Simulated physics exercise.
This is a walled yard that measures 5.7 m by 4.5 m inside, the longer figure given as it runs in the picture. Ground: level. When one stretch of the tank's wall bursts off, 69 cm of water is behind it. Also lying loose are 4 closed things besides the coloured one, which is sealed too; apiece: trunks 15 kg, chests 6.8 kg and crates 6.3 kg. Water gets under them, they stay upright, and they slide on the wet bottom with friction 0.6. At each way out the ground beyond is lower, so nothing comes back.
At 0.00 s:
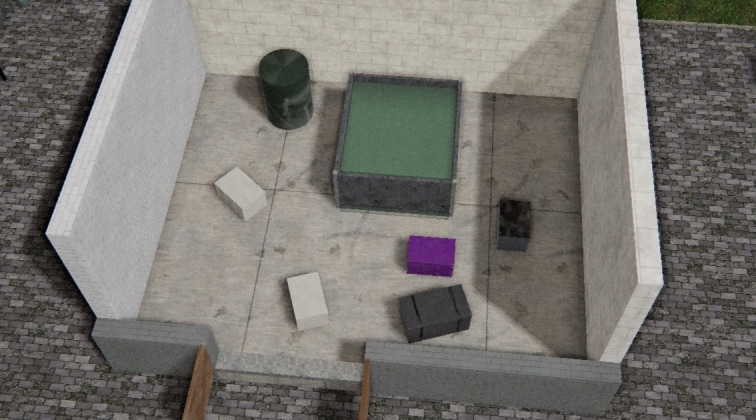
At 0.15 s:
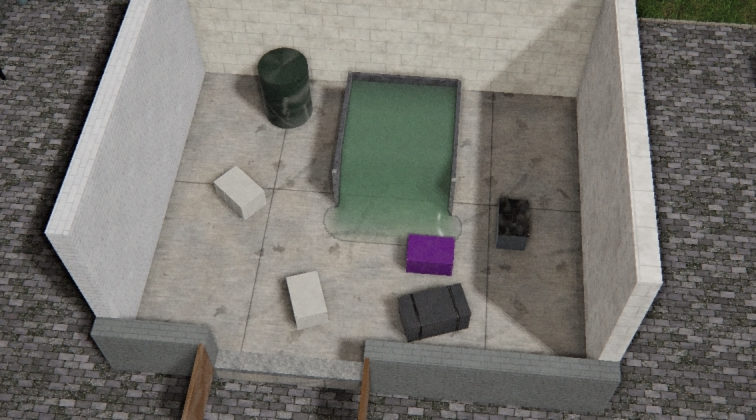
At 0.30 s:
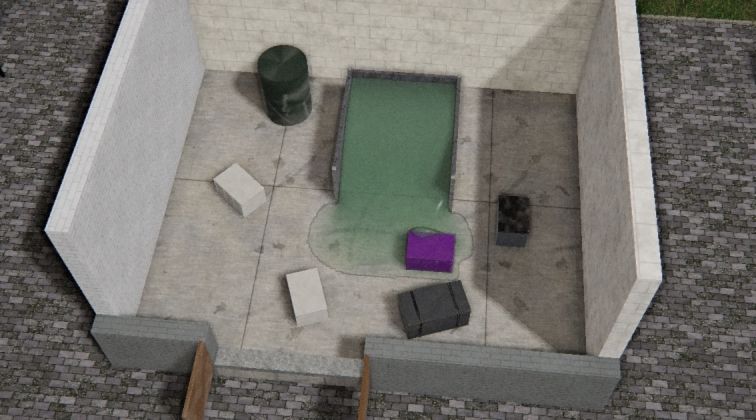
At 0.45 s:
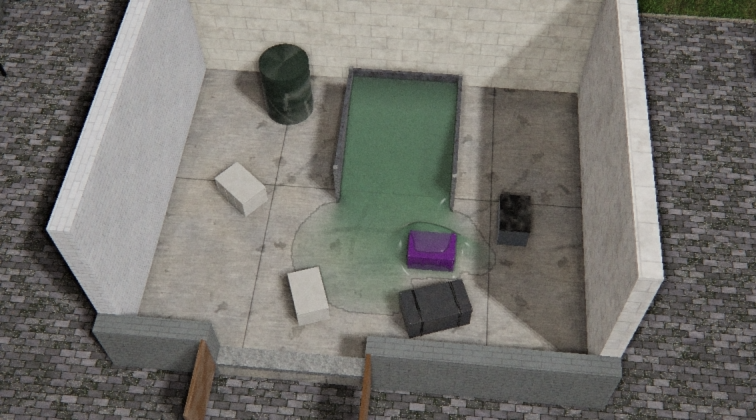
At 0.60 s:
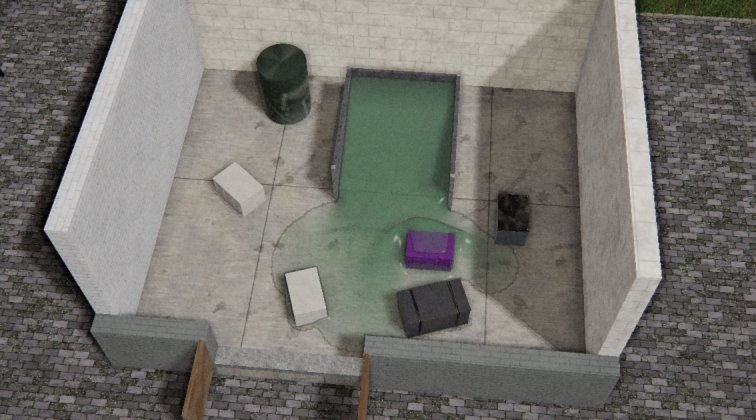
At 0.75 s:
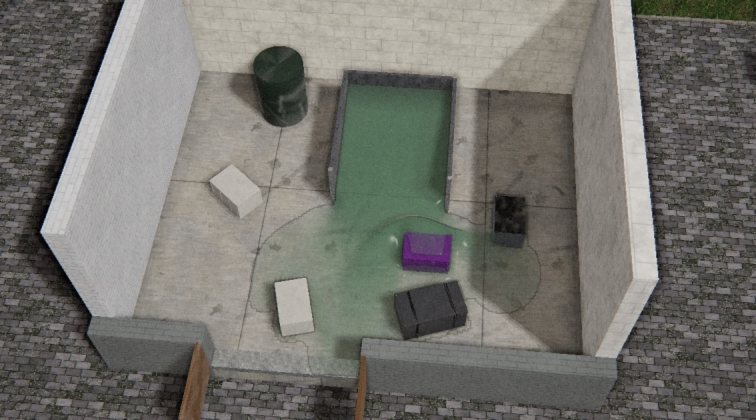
Green water pouring from an open-ended tank in a walled yard, spreading around a purple crate and past dark and white boxes.
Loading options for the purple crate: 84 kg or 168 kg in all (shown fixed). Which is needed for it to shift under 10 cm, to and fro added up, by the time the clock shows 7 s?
For it, only the higher weight holds it.
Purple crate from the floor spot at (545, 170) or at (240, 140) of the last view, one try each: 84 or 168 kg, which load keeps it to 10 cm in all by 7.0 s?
In turn: Either load holds; the smaller is enough.
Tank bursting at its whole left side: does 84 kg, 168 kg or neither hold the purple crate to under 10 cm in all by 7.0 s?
Answer: The small one.
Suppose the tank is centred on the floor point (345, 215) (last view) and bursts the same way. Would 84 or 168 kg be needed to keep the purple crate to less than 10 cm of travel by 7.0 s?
Well, then the lighter one is plenty.
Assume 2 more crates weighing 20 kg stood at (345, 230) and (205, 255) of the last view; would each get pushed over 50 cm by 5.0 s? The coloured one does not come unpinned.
One after the other: Goes beyond it, then does not reach it.
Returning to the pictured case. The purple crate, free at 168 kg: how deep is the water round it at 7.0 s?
Something like 5 centimetres.
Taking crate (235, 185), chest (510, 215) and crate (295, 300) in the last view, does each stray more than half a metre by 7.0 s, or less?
Taking them in order: Within the mark, beyond the mark, beyond the mark.
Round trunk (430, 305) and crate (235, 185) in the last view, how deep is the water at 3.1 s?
Around 11 cm and 0 cm.
After 1.4 s the purple crate would be 54 cm from its start with 84 kg and 0 cm from its start with 168 kg; 15 cm of water round it then.
After 3.1 s the purple crate would be 78 cm from its start with 84 kg and 0 cm from its start with 168 kg; 5 cm of water round it then.
After 4.9 s the purple crate would be 78 cm from its start with 84 kg and 0 cm from its start with 168 kg; 7 cm of water round it then.
After 7.0 s the purple crate would be 78 cm from its start with 84 kg and 0 cm from its start with 168 kg; 5 cm of water round it then.
